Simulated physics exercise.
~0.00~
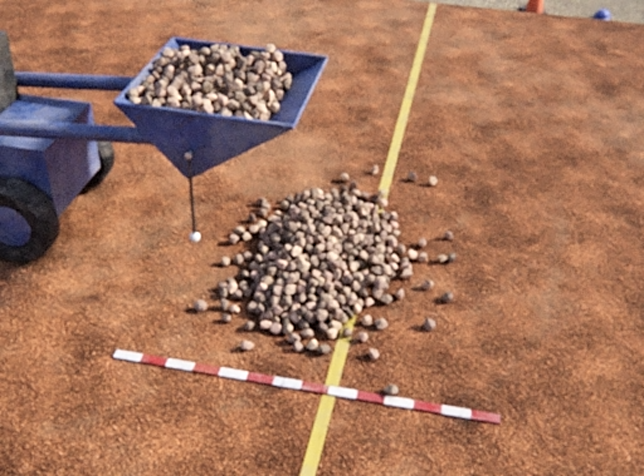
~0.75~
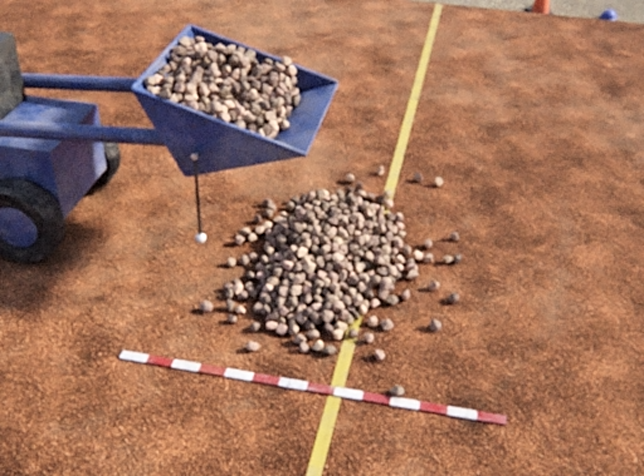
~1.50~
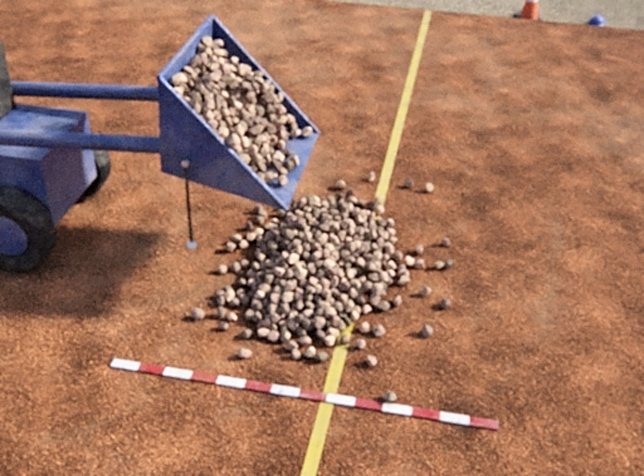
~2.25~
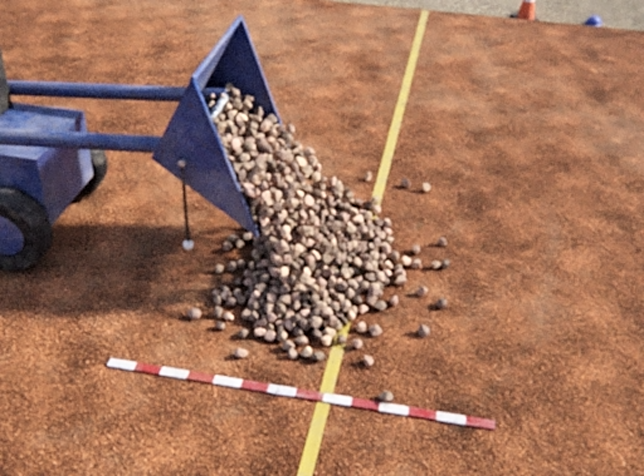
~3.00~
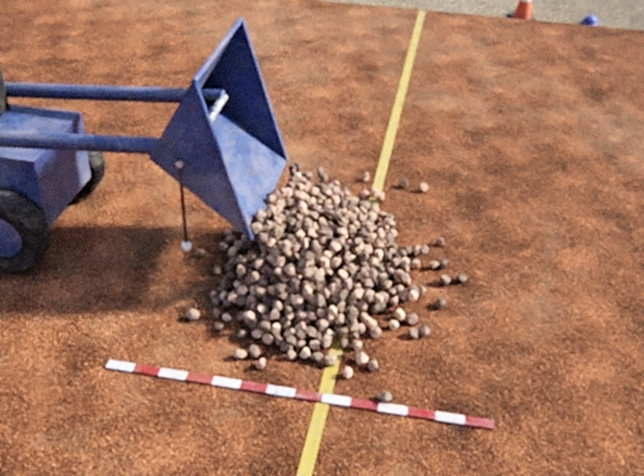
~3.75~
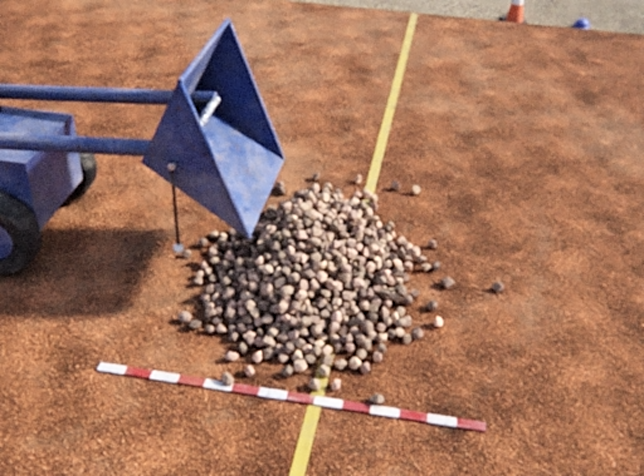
Blue loader bucket tipping forward and emptying brown stones onto an existing heap, which spreads wider across a yellow ground line.
